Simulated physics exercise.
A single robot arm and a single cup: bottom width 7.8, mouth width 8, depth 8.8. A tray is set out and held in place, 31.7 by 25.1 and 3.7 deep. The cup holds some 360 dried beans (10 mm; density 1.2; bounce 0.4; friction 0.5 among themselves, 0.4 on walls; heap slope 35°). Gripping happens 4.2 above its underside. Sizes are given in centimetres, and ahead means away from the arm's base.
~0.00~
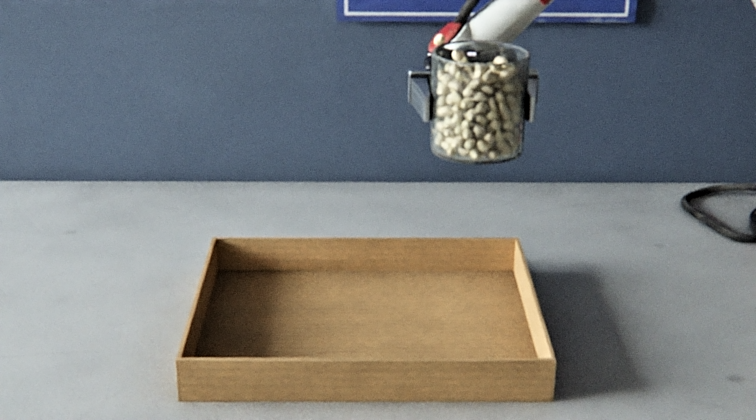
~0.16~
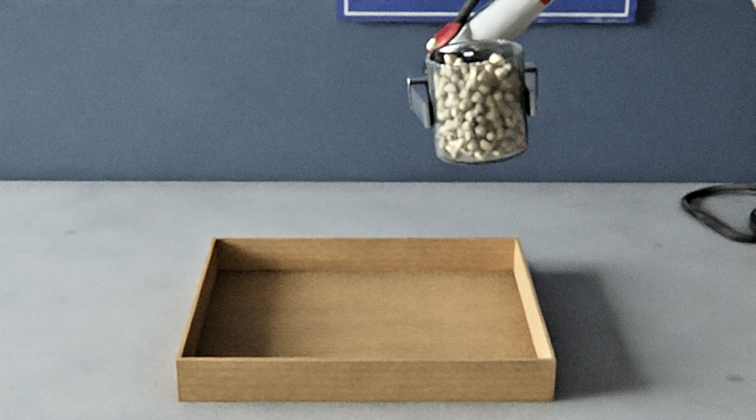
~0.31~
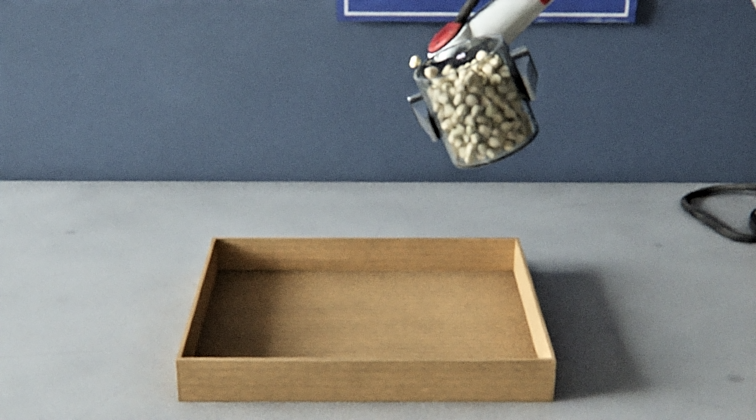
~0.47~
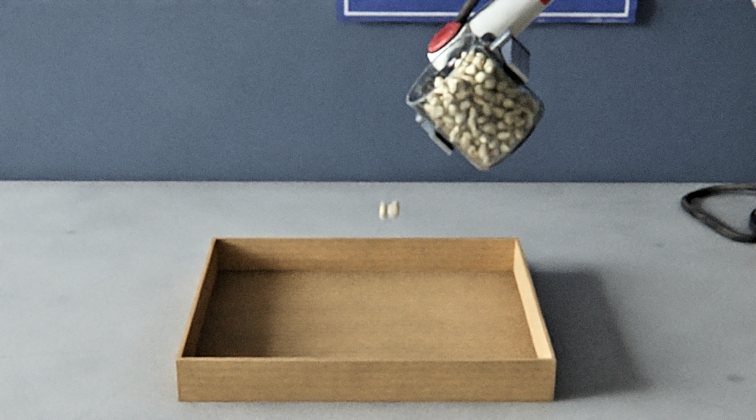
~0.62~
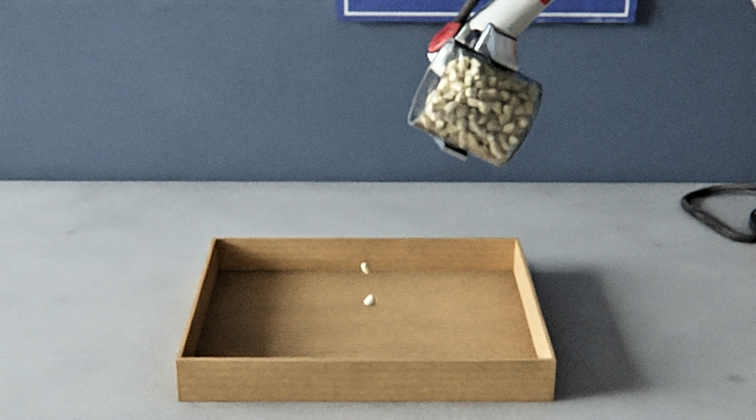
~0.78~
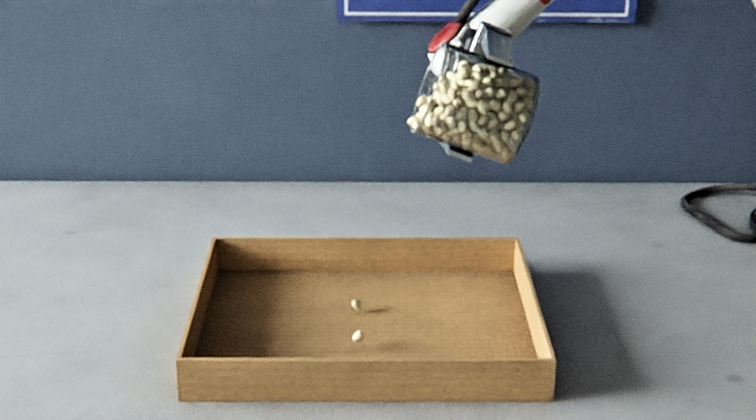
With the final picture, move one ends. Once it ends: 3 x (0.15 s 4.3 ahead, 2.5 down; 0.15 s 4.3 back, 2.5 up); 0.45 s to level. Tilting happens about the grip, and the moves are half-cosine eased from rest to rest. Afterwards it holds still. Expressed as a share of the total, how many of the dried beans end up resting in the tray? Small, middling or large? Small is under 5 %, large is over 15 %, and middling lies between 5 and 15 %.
Large, over 15 %.
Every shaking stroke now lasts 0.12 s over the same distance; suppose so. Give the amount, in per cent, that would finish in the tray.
In that case about 30 in a hundred.
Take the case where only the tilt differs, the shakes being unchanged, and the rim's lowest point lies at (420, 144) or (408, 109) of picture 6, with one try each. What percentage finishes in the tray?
I'd put them at some 60 and 5 in a hundred.
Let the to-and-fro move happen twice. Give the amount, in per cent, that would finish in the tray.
Near 15 per cent.
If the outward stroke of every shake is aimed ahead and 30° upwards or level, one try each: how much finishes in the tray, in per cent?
You'd get about 60 per cent with the first setting and about 45 per cent with the second.
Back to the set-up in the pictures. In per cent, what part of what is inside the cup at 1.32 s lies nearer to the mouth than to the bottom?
Roughly 40 per cent.
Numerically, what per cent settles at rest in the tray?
About 20 %.
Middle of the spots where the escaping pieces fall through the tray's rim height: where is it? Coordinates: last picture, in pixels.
I'd put it somewhere near (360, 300).
After 1.32 s, tilted 70° forward, highest piece 24 above the table; 310 in the cup, 31 in the tray, 15 in flight or on a rim.
After 1.86 s, tilted 46° forward, highest piece 25 above the table; 283 in the cup, 73 in the tray.
After 2.33 s, level, highest piece 27 above the table; 283 in the cup, 73 in the tray.
After 3.38 s, level, highest piece 27 above the table; 283 in the cup, 73 in the tray.
At rest, 283 in the cup, 73 in the tray. That is 21 % in the tray.
